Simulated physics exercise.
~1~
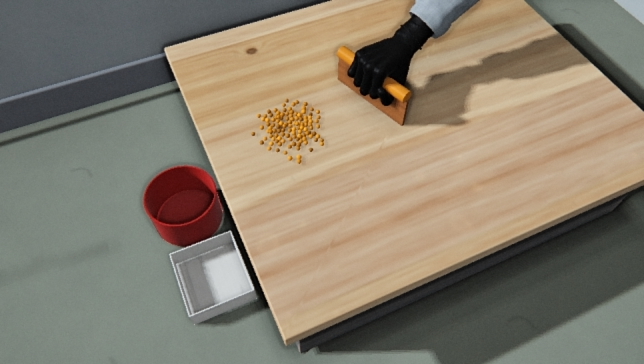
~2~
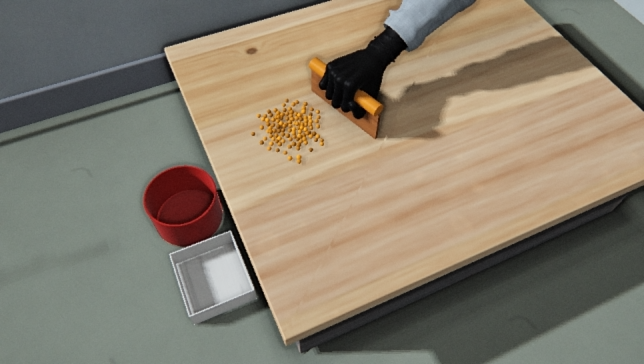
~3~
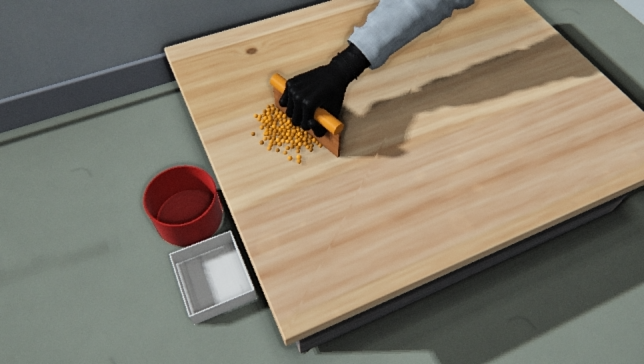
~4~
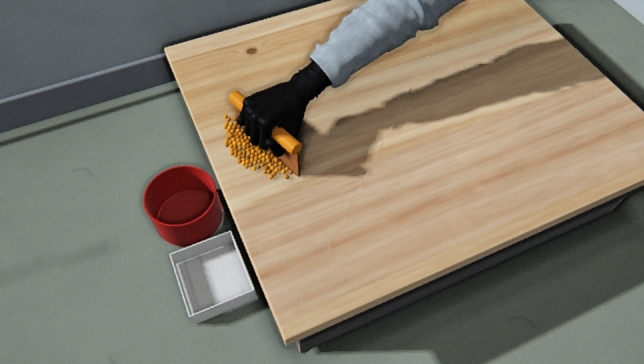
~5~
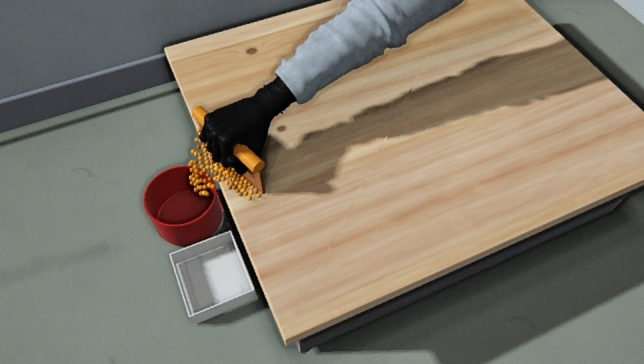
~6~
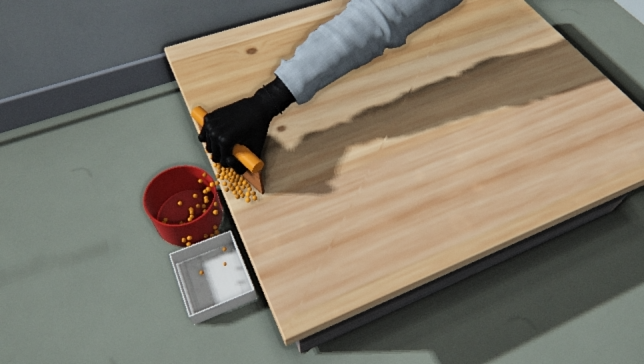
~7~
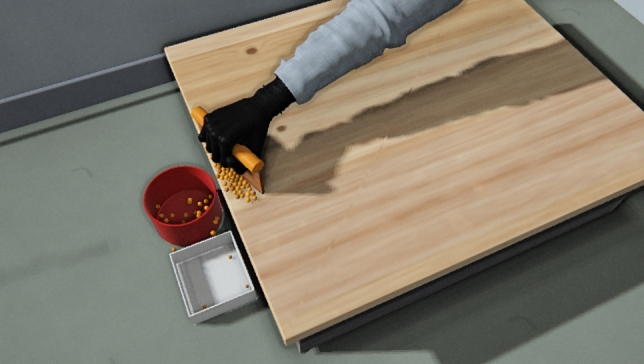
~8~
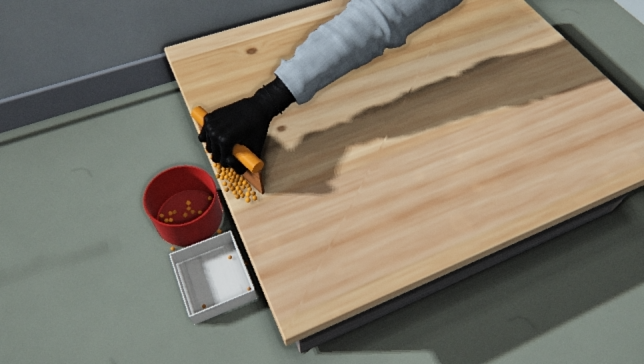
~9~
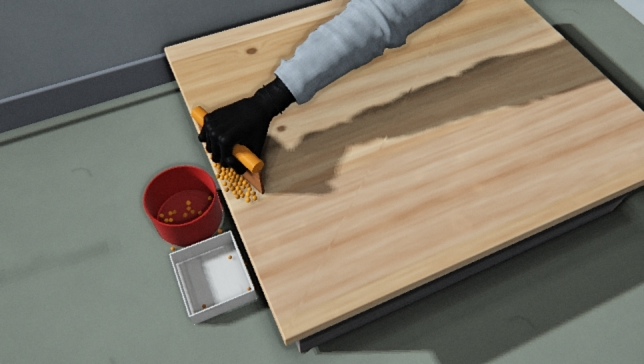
Gloved hand pushing spilt corn kernels left across a wooden table with a scraper, some dropping into a red pot, many staying on top.
